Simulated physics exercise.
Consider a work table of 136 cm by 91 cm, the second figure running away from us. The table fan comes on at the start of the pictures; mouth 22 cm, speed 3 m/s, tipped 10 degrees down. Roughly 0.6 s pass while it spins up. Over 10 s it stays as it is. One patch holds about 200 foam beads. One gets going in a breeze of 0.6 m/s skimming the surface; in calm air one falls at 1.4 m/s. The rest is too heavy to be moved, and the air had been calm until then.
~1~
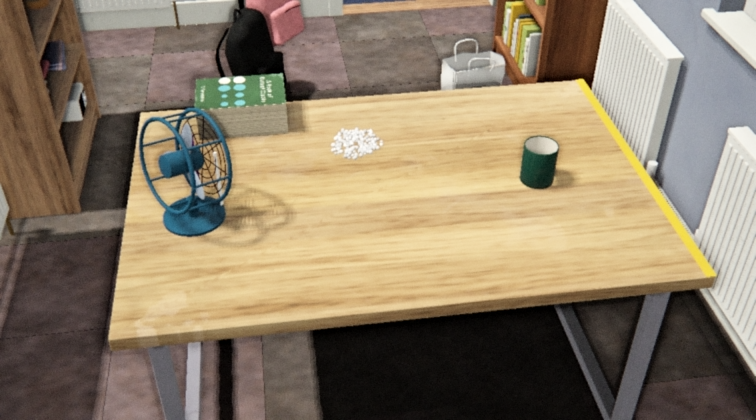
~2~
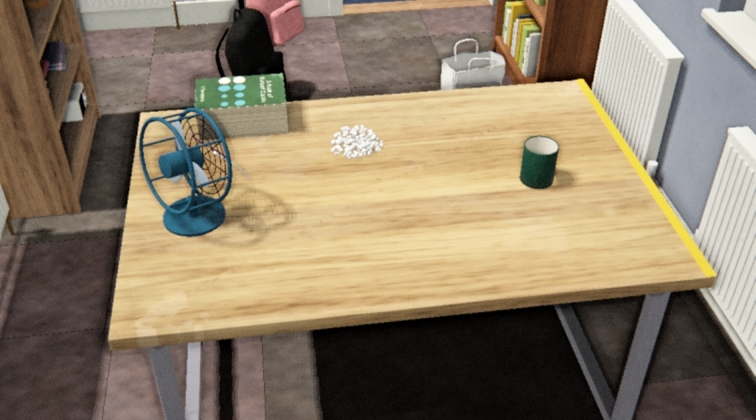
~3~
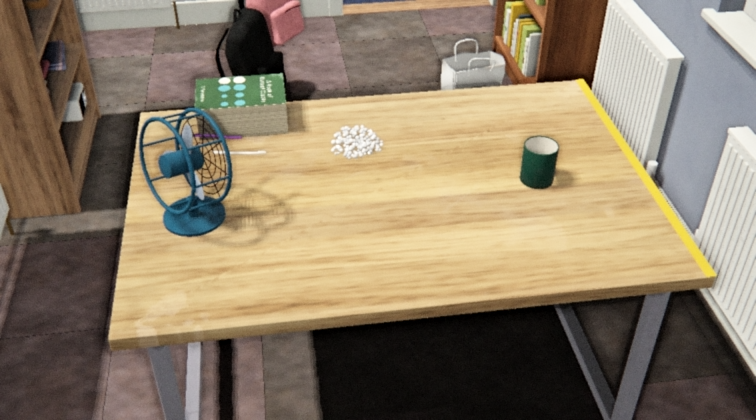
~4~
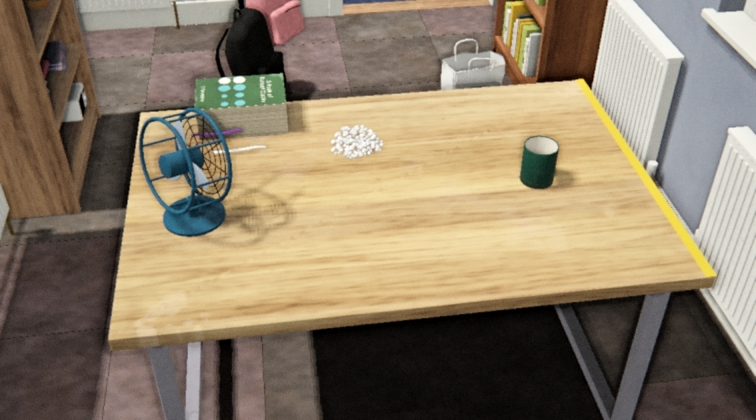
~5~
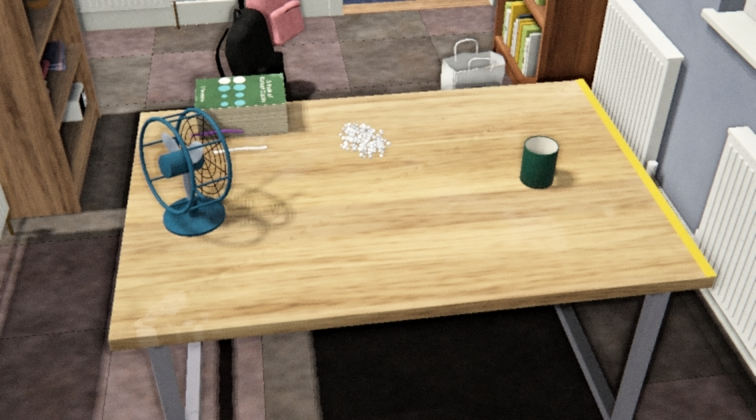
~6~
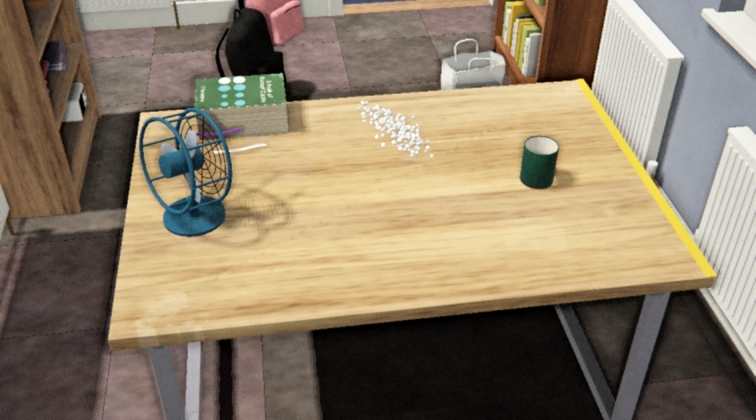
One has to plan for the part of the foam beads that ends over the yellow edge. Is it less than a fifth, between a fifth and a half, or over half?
Of the foam beads, between a fifth and a half end over the yellow edge.
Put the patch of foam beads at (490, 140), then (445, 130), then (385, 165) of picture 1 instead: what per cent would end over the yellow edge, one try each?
Try by try: About 100 per cent, 80 per cent and 60 per cent.
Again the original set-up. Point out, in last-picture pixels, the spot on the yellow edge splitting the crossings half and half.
About (607, 116).
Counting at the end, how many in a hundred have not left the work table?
About 0 percent of them remain.
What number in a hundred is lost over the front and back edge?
About 0 % front, 60 % back.
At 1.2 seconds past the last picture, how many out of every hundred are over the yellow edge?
I'd put it at some 40 %.
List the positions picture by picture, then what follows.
In the first picture, the middle of the foam beads is near (359, 143), none has stirred yet and the mouth of the table fan is at (185, 161).
In the second picture, the middle of the foam beads is near (355, 141), none has stirred yet and the yellow edge is centred on (639, 163).
In the third picture, the middle of the foam beads is near (355, 142), none has stirred yet, the top of a book is at (240, 91) and the top of a mug is at (542, 145).
In the fourth picture, the middle of the foam beads is near (355, 142) and none has stirred yet.
In the fifth picture, the middle of the foam beads is near (363, 141), the farthest in sight from the table fan is at (381, 132) and about 60 % have left their places.
In the sixth picture, the middle of the foam beads is near (397, 127), the farthest in sight from the table fan is at (413, 118) and all have left their places.
Then, 1.2 s after the last picture, 35 % are over the yellow edge; 97 % have settled or left.
Then, 2.4 s after the last picture, 38 % are over the yellow edge; 100 % have settled or left.
Then, 4.7 s after the last picture, 38 % are over the yellow edge; 100 % have settled or left.
Then, 9.2 s after the last picture, at the end, 38 % are over the yellow edge.
